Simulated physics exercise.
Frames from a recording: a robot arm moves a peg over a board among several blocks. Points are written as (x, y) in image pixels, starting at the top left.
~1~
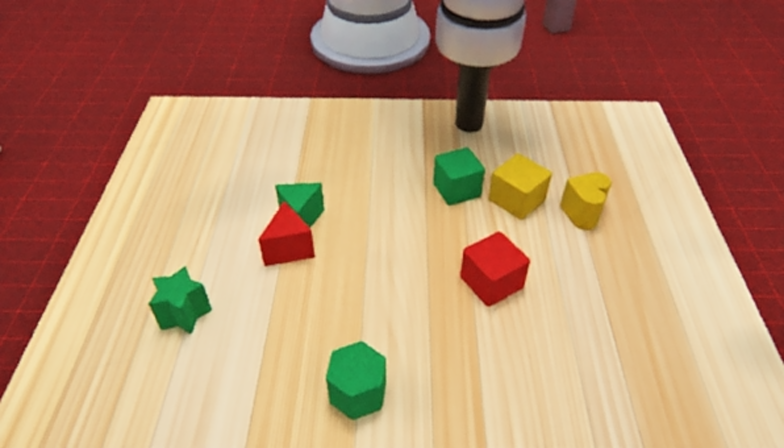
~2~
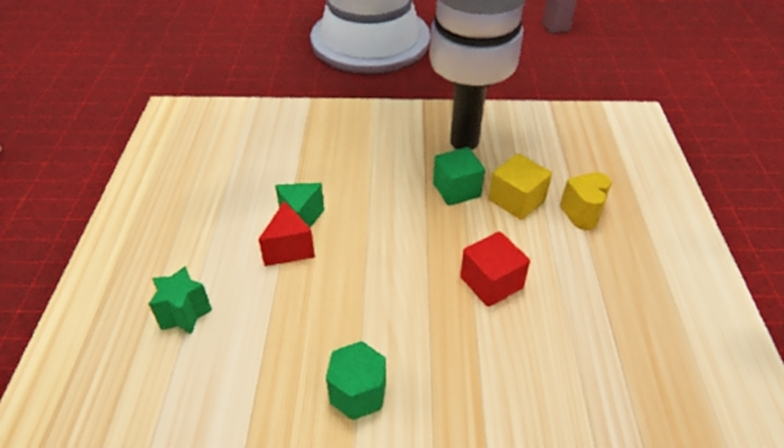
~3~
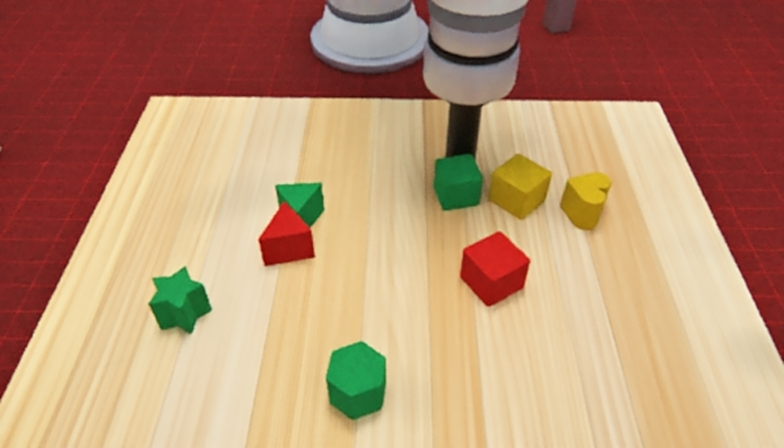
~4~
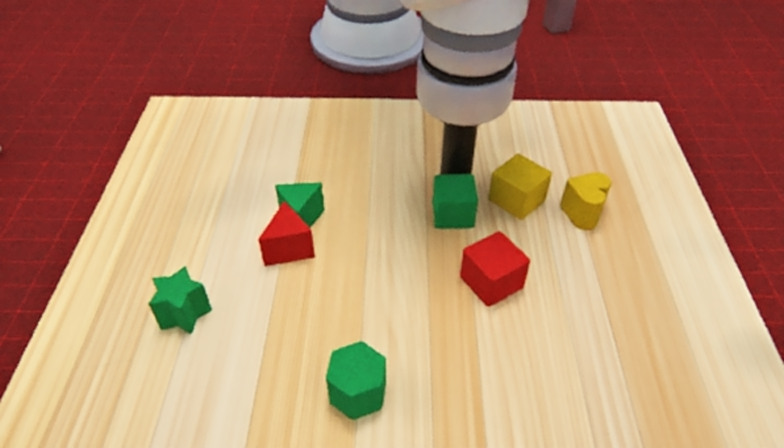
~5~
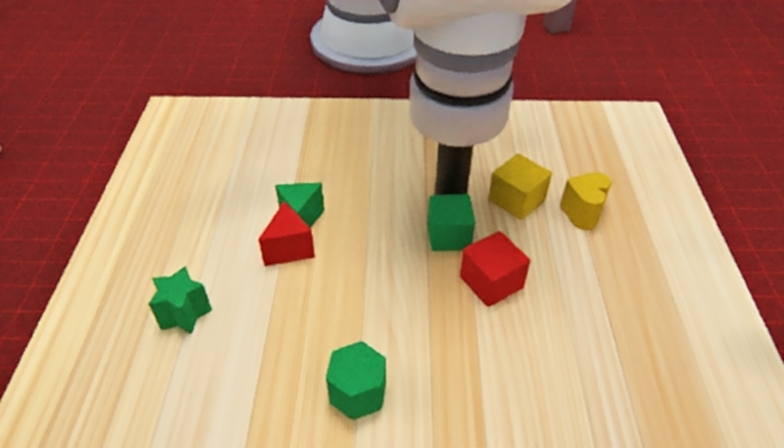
On a light wooden board over a red surface, a robot arm holds a dark peg behind a green cube, among red, green and yellow blocks. The peg moves toward the cube, then pushes it forward and slightly left, away from the yellow cube and beside the red one, while the other blocks stay still.
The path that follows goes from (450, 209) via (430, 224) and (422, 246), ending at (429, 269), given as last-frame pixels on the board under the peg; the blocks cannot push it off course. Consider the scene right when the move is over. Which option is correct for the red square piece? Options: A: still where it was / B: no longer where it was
The answer is B.
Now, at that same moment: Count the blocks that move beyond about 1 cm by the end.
That push would leave two blocks displaced by more than about 1 cm.
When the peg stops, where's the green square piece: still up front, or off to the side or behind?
The block stays ahead.
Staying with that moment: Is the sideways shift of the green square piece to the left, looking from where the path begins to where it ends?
Going by the path, yes.
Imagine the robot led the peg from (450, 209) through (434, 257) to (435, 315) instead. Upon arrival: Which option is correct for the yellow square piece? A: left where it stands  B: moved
My pick is A.
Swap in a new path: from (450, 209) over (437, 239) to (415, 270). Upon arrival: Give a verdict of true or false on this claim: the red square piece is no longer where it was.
That is true.
On the path given first. Halfway along, peg (424, 224); green square piece (450, 231), turned 40° anticlockwise.
At the end, peg (430, 259); green square piece (466, 264), turned 60° anticlockwise; red square piece (518, 267), turned 35° anticlockwise; yellow square piece still.
